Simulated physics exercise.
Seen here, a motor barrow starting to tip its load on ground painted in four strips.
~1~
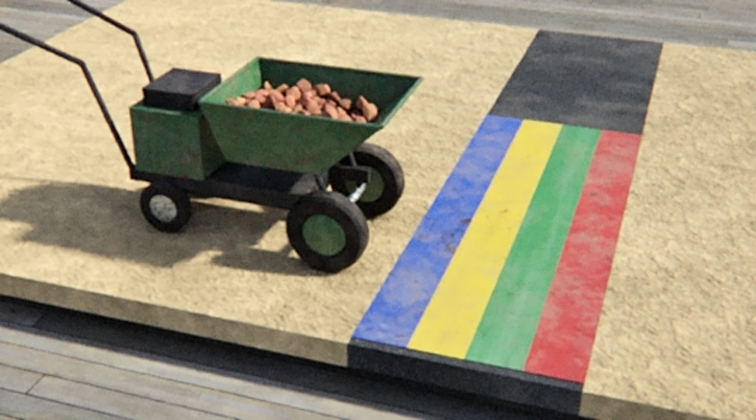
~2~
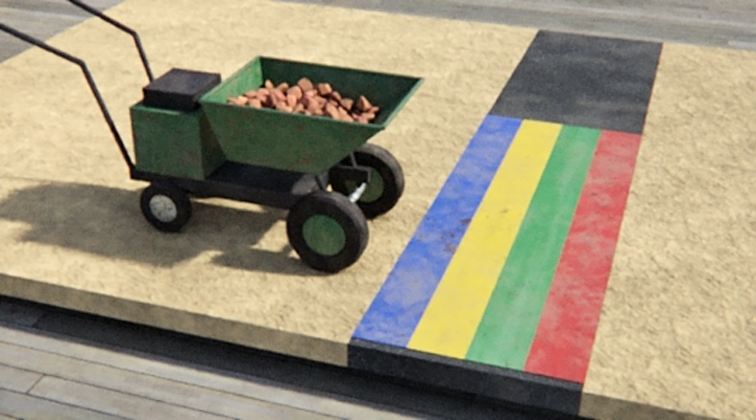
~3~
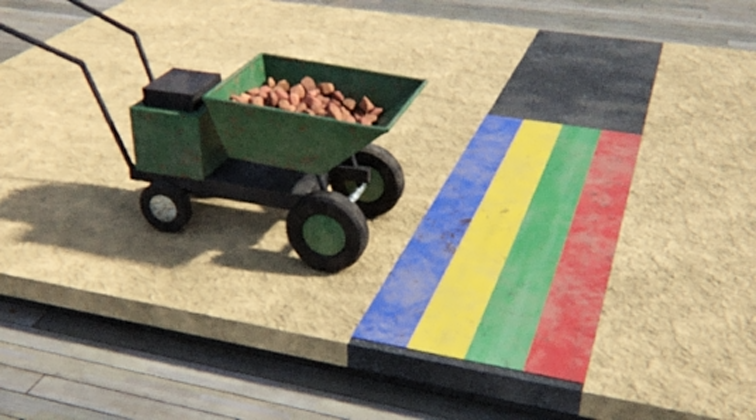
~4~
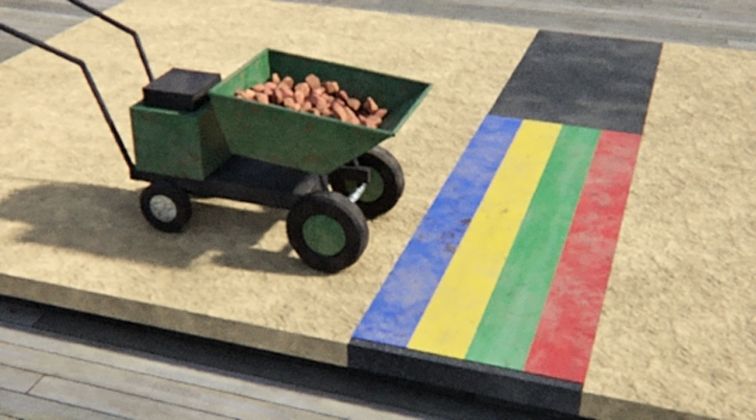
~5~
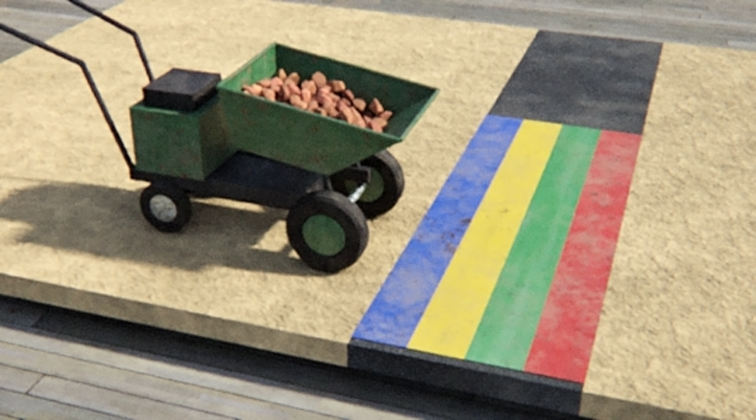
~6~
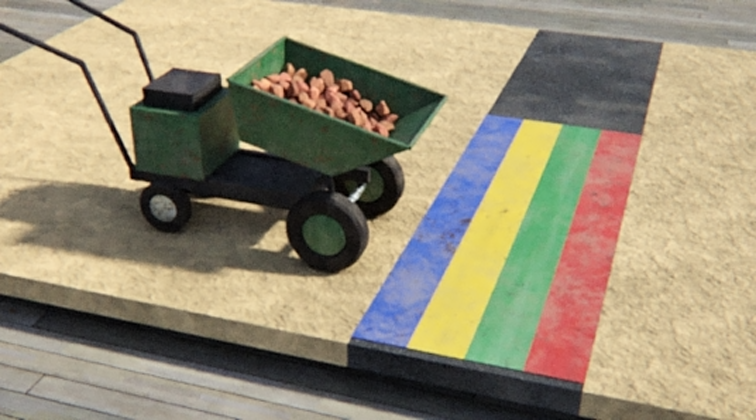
At first, a green motor barrow loaded with reddish rubble stands on sandy ground, its skip level, left of blue, yellow, green and red strips. Then the skip slowly tilts a little to the right, its rear rising and front lip dipping, while the wheels stay put and the rubble remains inside.
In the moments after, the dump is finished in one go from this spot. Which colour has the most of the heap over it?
The green one gets the largest share.
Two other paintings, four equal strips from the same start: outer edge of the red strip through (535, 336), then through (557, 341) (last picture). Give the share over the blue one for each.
About 0 and 0 per cent.
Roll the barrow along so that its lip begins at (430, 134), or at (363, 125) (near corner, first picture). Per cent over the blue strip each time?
Near 0 % and 0 %.
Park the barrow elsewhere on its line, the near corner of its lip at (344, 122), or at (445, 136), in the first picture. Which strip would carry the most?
First that yellow strip, then red.
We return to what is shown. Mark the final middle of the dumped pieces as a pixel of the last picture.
Near (519, 263).
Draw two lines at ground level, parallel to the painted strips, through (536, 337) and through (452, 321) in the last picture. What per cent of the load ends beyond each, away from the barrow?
First some 20, then 70 per cent.
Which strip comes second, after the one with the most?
In second place: Yellow.
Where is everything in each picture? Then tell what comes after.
In the first frame, lip of the skip at (381, 128), level; top of the load at (281, 113), lumps of rubble; blue strip at (399, 306); yellow strip at (452, 316); green strip at (507, 327); red strip at (564, 338).
In the second frame, lip of the skip at (382, 128), level; top of the load at (282, 112).
In the third frame, lip of the skip at (386, 131), tipped barely; top of the load at (285, 111).
In the fourth frame, lip of the skip at (392, 135), tipped barely; top of the load at (289, 109).
In the fifth frame, lip of the skip at (400, 141), tipped a little; top of the load at (284, 93).
In the sixth frame, lip of the skip at (409, 148), tipped a little; top of the load at (279, 100); blue strip at (399, 306); yellow strip at (452, 316); green strip at (507, 327); red strip at (564, 338).
Soon after the last picture, skip tipped steeply; all in the skip.
A little later, skip tipped steeply; most in the skip; a small part over the yellow strip; a stray few over the green strip.
Later still, skip tipped right over; about a quarter in the skip; about a quarter over the yellow strip; about a third over the green strip; a small part over the red strip; a small part off the paint.
By the end, skip tipped right over; about a quarter in the skip; none over the blue strip; about a quarter over the yellow strip; about a third over the green strip; a small part over the red strip; a small part off the paint.
